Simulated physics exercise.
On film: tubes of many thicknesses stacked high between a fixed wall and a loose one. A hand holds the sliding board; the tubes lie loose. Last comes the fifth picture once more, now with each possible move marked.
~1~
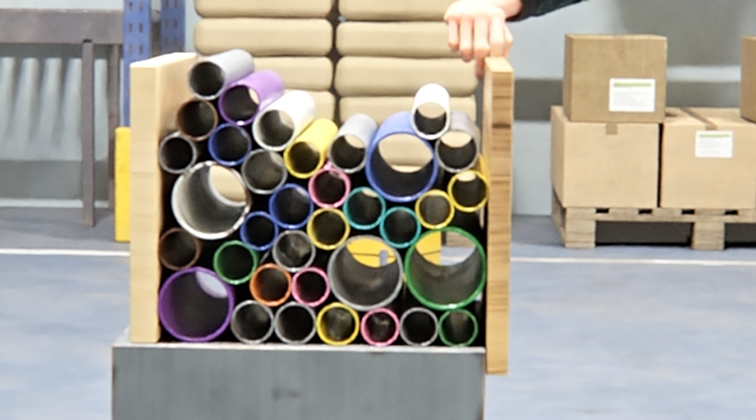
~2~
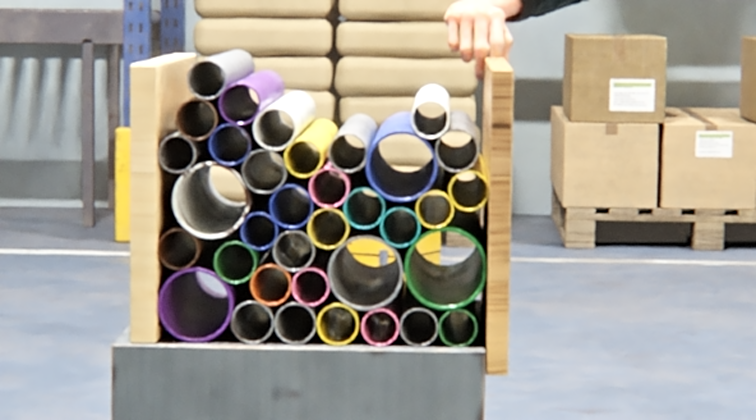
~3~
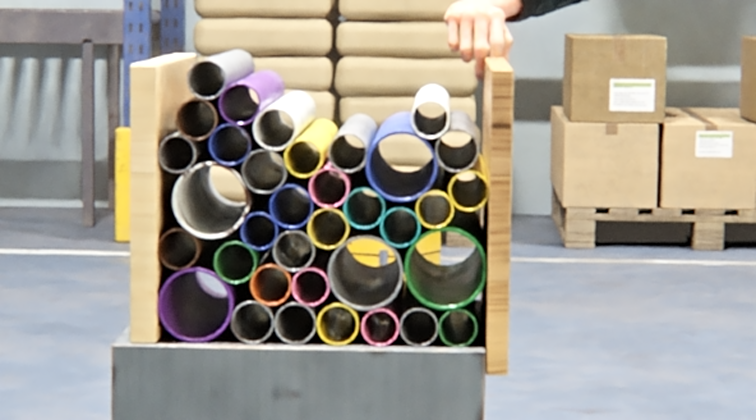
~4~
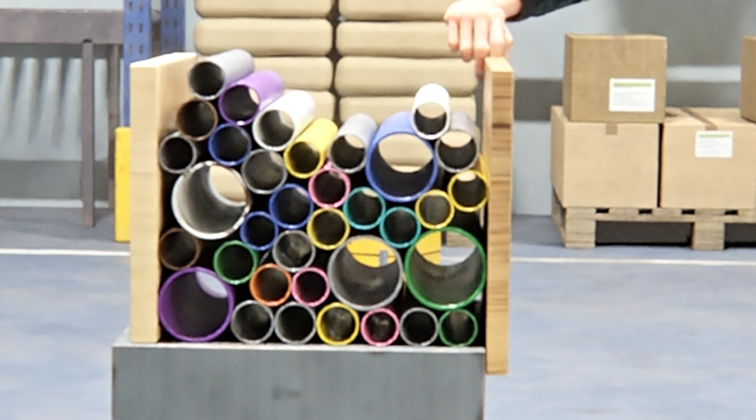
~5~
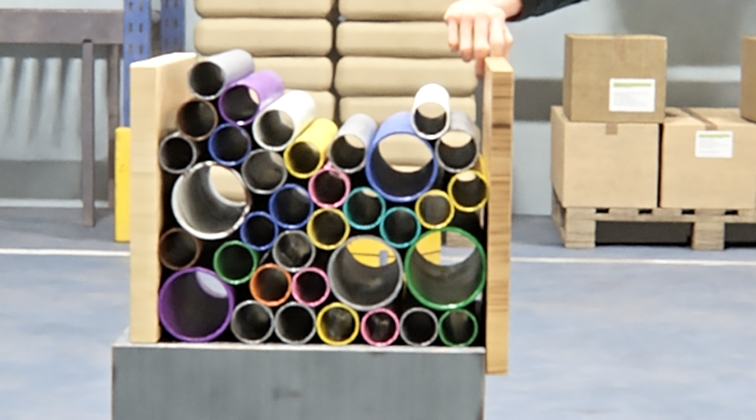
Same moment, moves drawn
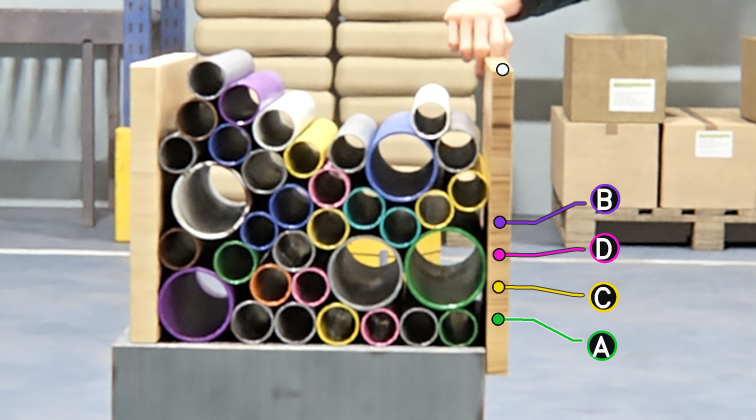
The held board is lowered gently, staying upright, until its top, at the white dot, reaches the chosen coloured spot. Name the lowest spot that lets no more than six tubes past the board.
The lowest mark that will do is C.
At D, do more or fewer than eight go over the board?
Fewer than eight.
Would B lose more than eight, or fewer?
Fewer than eight.
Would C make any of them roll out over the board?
Yes.
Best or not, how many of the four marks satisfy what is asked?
Three of the four.
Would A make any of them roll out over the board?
Yes, at A.
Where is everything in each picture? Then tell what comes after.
Side board (495, 201); a purple tube (195, 305); a grey tube (419, 327), in the first frame.
A grey tube (419, 327); an orange tube (271, 285), in the second frame.
A yellow tube (328, 228); a turquoise tube (364, 209), in the third frame.
A grey tube (176, 154); a grey tube (207, 80), in the fourth frame.
Side board (495, 201); a purple tube (195, 305); a grey tube (419, 327), in the fifth frame.
On the marked copy, A at (498, 319); B at (500, 222); C at (499, 287); D at (500, 254); the white dot at (503, 70).
Following C. Soon after the start, top of the board (489, 164).
Later, top of the board (488, 272).
In the end, top of the board (487, 286), six out over the board.
As for the rest, A more than six out over the board; B one out over the board; D six out over the board.
